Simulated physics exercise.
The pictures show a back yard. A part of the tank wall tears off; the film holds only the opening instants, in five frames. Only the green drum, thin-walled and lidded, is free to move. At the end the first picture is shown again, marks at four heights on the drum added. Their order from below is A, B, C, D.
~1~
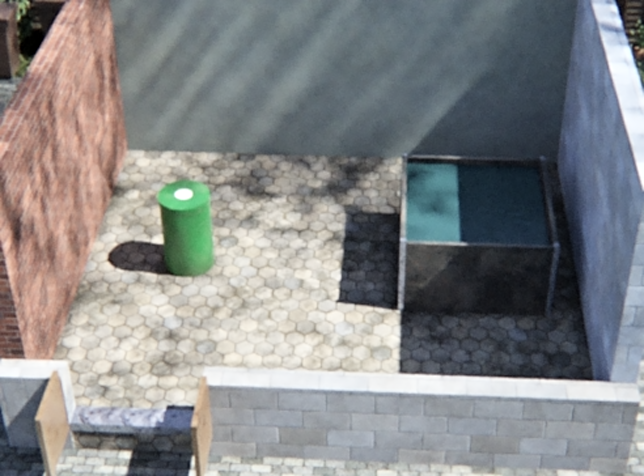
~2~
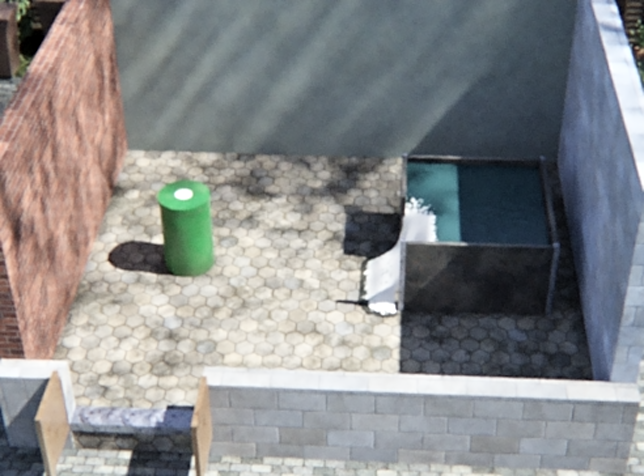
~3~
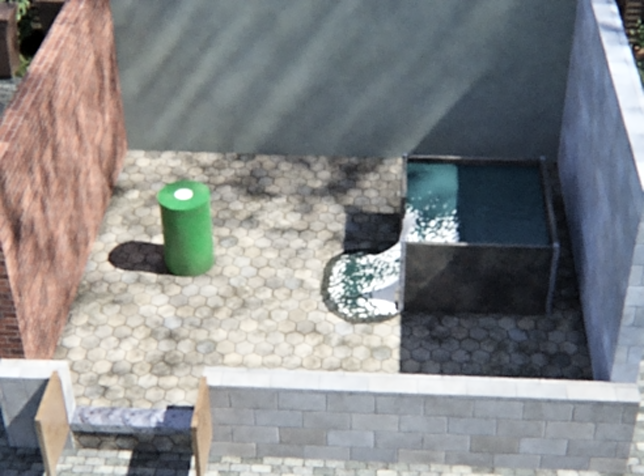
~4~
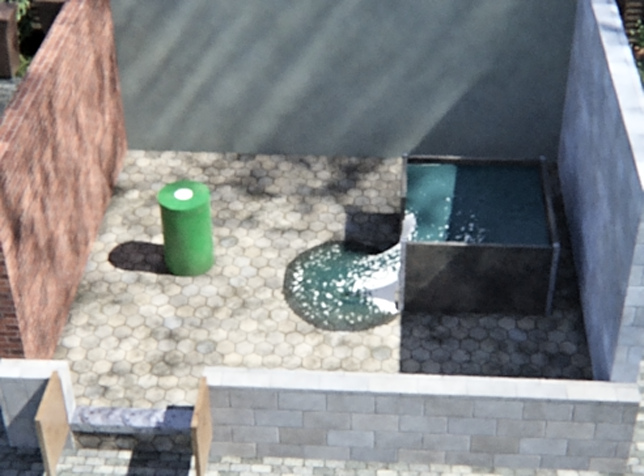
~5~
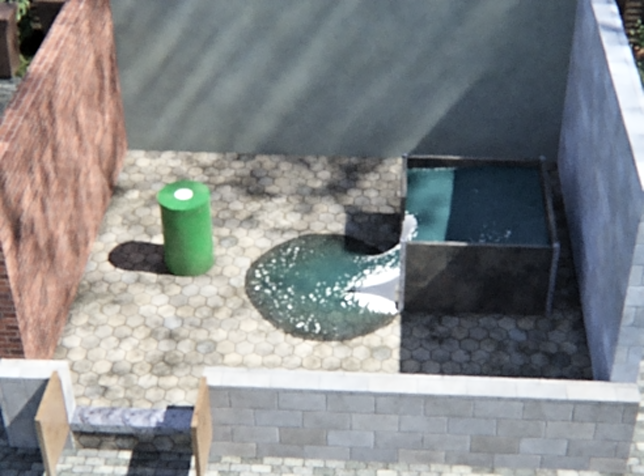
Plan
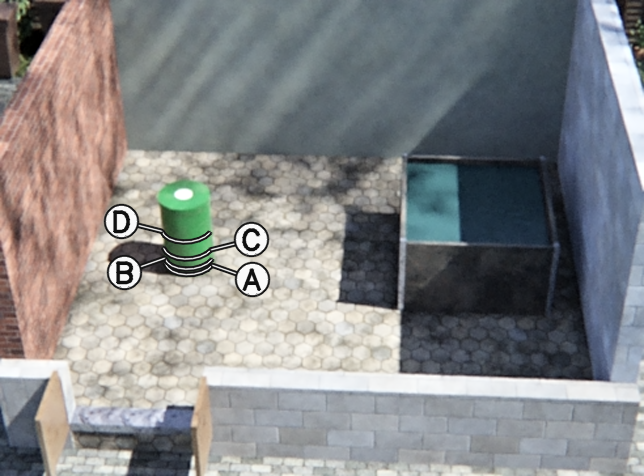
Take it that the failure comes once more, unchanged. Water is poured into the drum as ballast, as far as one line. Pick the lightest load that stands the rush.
I would pick mark D.
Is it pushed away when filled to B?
Yes, it does.
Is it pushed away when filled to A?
Yes.
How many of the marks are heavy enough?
One of the four.
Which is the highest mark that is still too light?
That would be C.
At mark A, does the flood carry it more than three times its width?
No, less.
On the marked copy, A at (186, 274); B at (185, 269); C at (184, 259); D at (183, 242); from the bottom up A, B, C, D.
With A, it is pushed about twice its own width away.
With B, it is pushed about 3 times its own width away.
With C, it is pushed about its own width away.
With D, it does not move.
